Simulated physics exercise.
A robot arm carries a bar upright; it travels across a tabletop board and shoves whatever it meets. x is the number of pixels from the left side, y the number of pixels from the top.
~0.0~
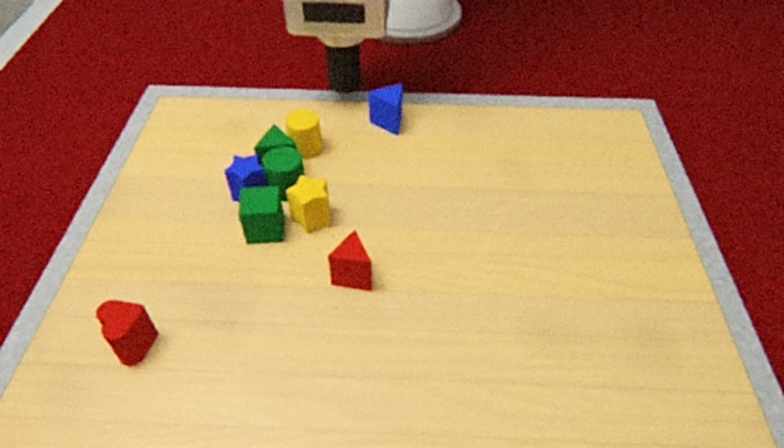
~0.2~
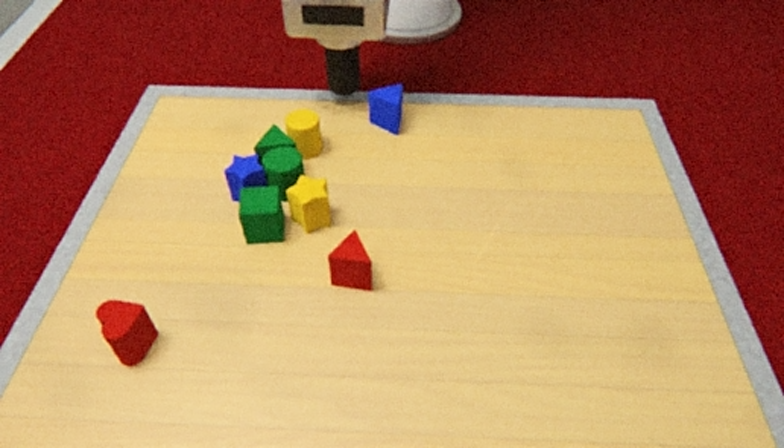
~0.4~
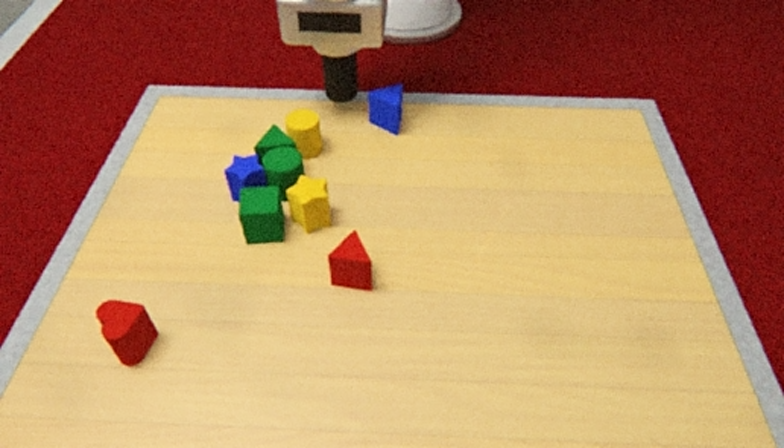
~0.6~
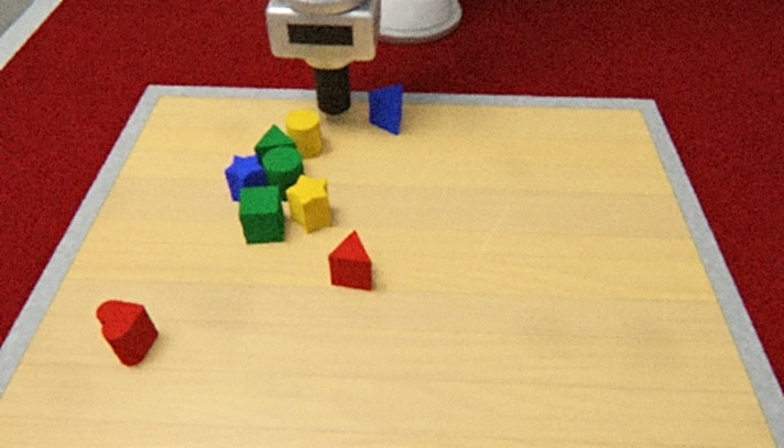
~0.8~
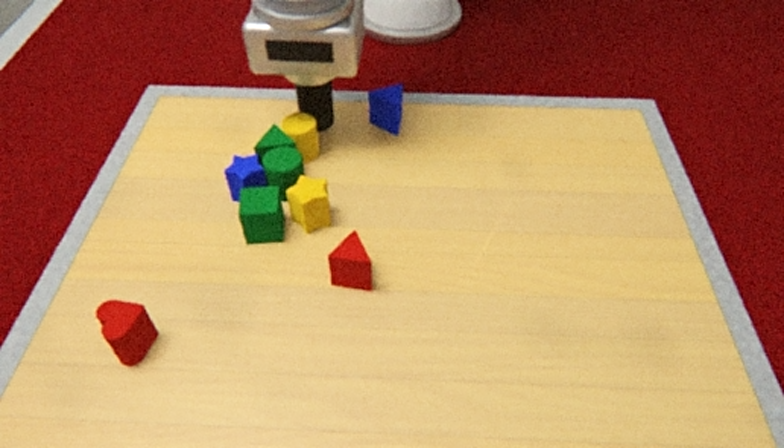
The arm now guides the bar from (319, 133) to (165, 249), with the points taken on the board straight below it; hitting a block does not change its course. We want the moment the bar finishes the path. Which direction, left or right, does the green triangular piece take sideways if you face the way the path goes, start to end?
Measured against the direction from start to end, the green triangular piece shifts toward the right-hand side.
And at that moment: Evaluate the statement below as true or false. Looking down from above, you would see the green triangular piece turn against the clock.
This is false.
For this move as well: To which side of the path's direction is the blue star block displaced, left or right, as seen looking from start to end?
It moves off to the left.
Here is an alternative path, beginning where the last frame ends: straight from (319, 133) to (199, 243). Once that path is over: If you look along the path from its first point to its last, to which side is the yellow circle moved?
It's set to shift right.
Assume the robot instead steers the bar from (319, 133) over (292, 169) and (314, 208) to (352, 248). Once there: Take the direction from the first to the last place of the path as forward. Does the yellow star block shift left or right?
That block drifts left.
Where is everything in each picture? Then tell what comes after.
Bar tip at (345, 85); block tops, blue star block at (244, 165); green triangular piece at (274, 137); green circle at (282, 158); yellow circle at (302, 119), in the first frame.
Bar at (344, 87); blocks unchanged, in the second frame.
Bar at (342, 95); blocks unchanged, in the third frame.
Bar at (334, 106); blocks unchanged, in the fourth frame.
Bar at (318, 123); blue star block at (244, 165); green triangular piece at (274, 137); green circle at (282, 158); yellow circle at (298, 122), in the fifth frame.
What follows on the original path. One third of the way, bar at (271, 157); blue star block at (228, 184); green triangular piece at (218, 157), turned 45° clockwise; green circle at (279, 173); yellow circle at (248, 160).
Two thirds of the way, bar at (220, 195); blue star block at (196, 229), turned 15° clockwise; green triangular piece at (184, 167), turned 60° clockwise; green circle at (279, 173); yellow circle at (209, 203).
At the end, bar at (161, 238); blue star block at (189, 259); green triangular piece at (180, 168), turned 75° clockwise; green circle at (279, 173); yellow circle at (189, 231).
